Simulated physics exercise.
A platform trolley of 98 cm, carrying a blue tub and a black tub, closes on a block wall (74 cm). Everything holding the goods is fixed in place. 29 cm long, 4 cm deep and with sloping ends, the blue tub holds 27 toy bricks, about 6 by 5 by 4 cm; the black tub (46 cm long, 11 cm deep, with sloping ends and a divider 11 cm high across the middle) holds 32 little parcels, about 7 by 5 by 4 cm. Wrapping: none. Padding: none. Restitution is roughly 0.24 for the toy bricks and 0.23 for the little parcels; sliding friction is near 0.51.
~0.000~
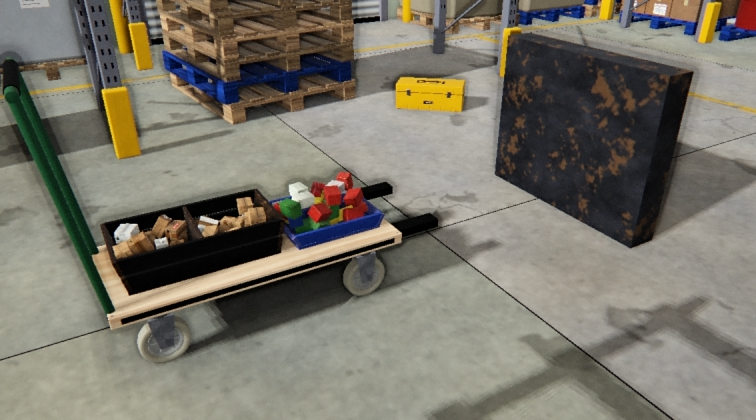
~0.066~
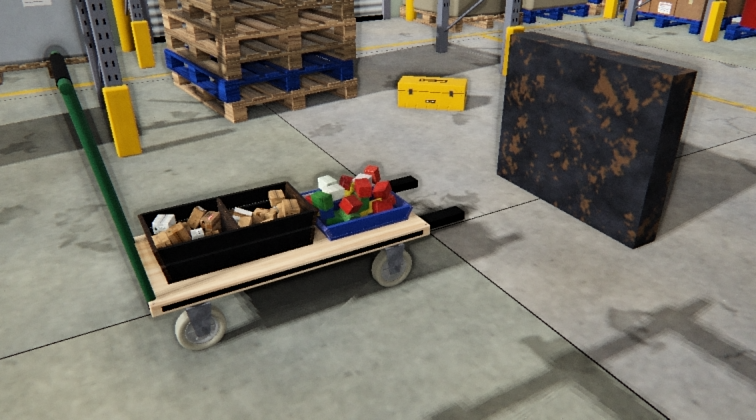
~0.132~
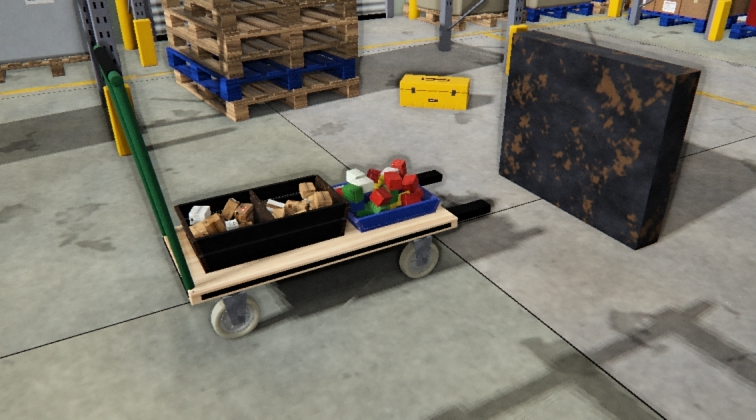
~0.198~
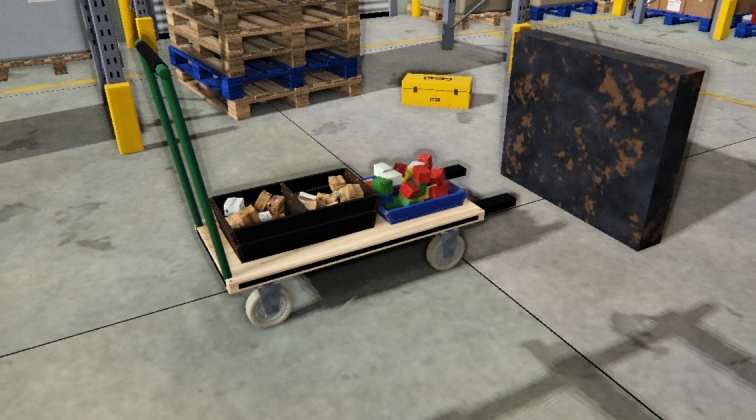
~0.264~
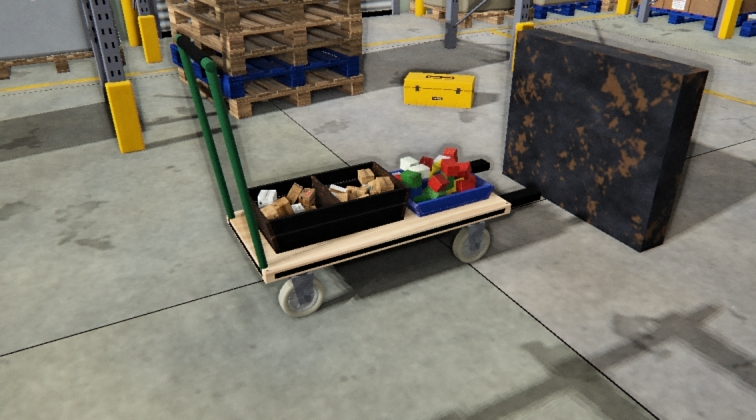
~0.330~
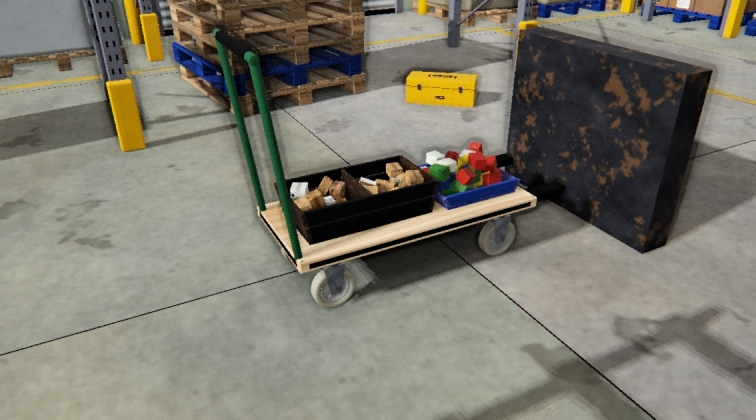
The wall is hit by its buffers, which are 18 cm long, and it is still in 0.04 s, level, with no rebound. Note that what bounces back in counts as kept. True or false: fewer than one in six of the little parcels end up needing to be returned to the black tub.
True.
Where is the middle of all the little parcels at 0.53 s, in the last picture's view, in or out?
Centred roughly at (416, 186).
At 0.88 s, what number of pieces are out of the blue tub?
Roughly 8 for the blue tub.
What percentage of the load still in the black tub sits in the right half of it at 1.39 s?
50 per cent or so.
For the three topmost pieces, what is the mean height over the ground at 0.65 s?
I'd say near 40 cm.
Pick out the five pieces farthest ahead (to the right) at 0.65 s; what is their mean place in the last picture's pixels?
The five leading pieces sit around (558, 154).
After 0.43 s, contact with the wall.
After 0.53 s, the blue tub is down by 4 of 27 and the black tub has all 32.
After 0.65 s, the blue tub is down by 8 of 27 and the black tub has all 32.
After 0.88 s, the blue tub is down by 9 of 27 and the black tub is down by 1 of 32.
Final count (at 1.39 s), the blue tub is down by 10 of 27 and the black tub is down by 1 of 32. Asked share, 1 of 32, 3 per cent.
